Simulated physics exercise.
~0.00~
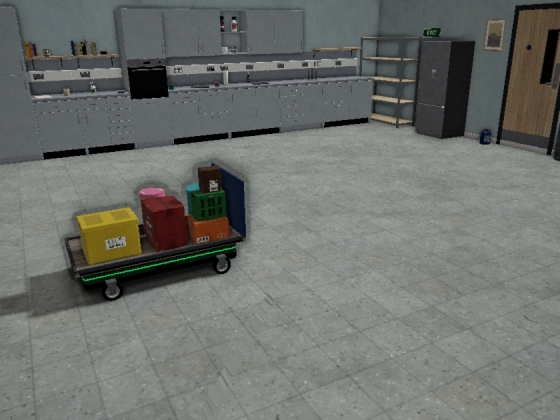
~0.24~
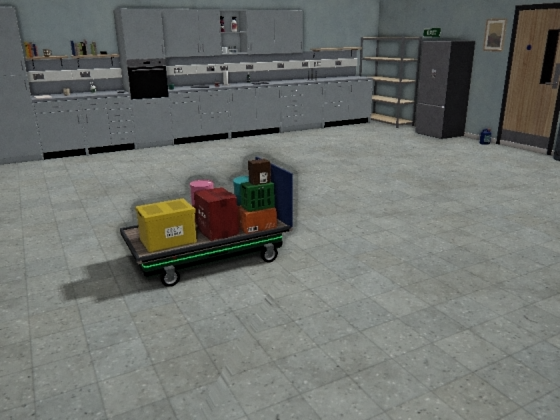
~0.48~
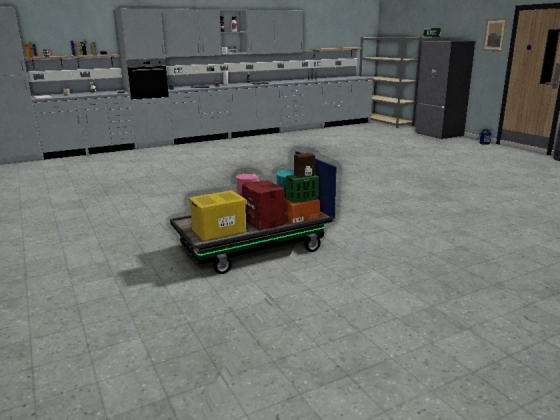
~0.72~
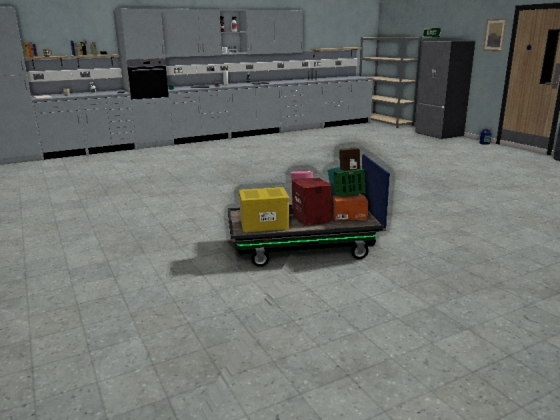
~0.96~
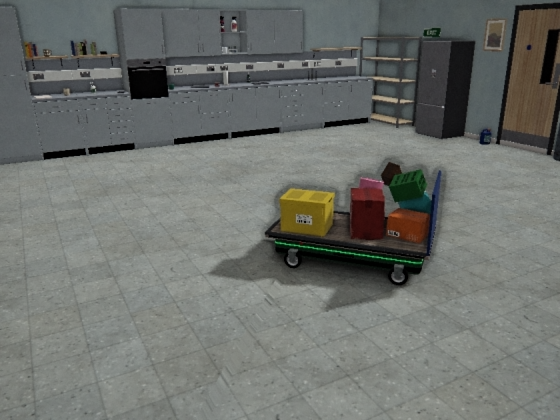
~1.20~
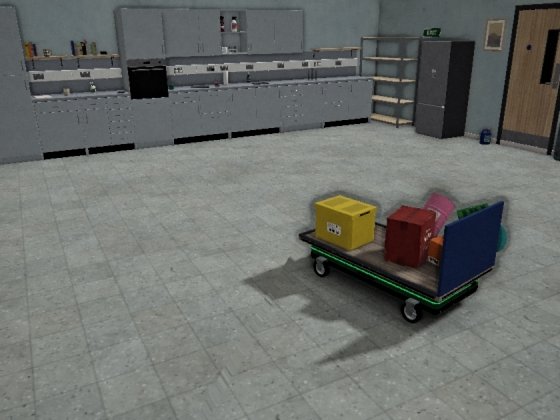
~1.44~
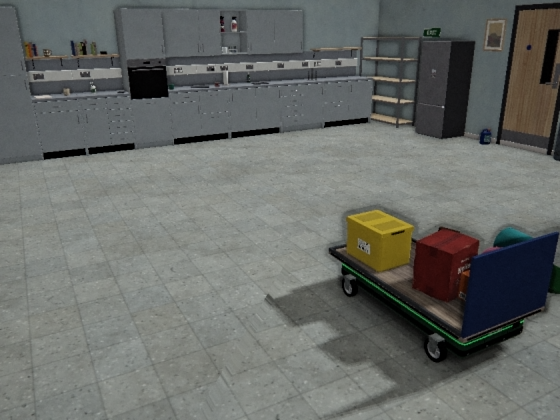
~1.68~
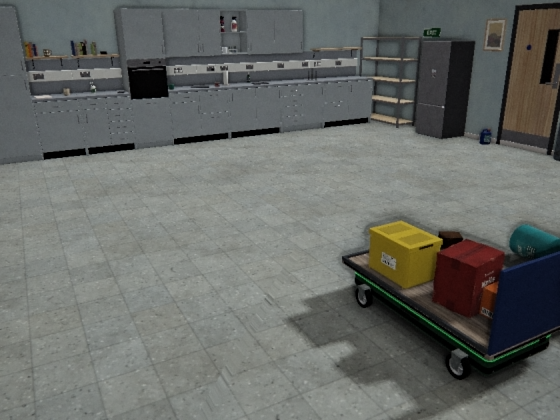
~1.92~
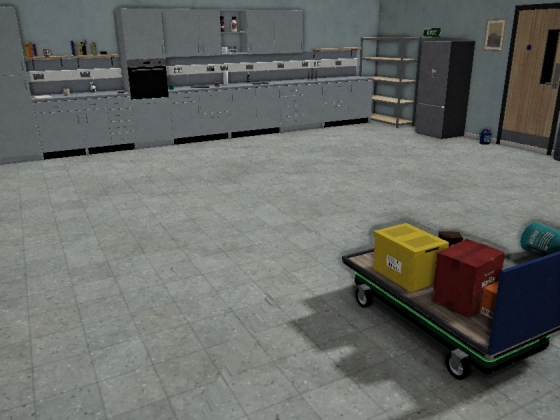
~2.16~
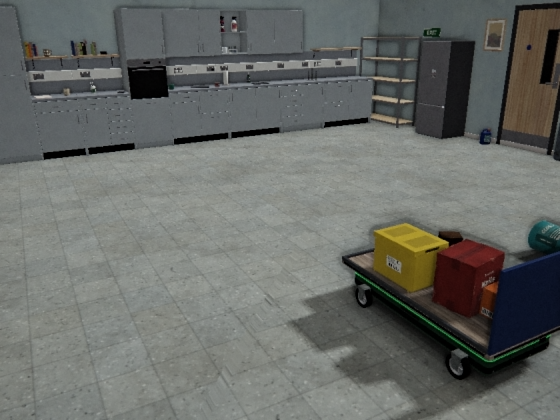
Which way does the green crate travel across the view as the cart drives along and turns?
The green crate moves to the right, riding on the cart at first and then tipping over as the cart turns.
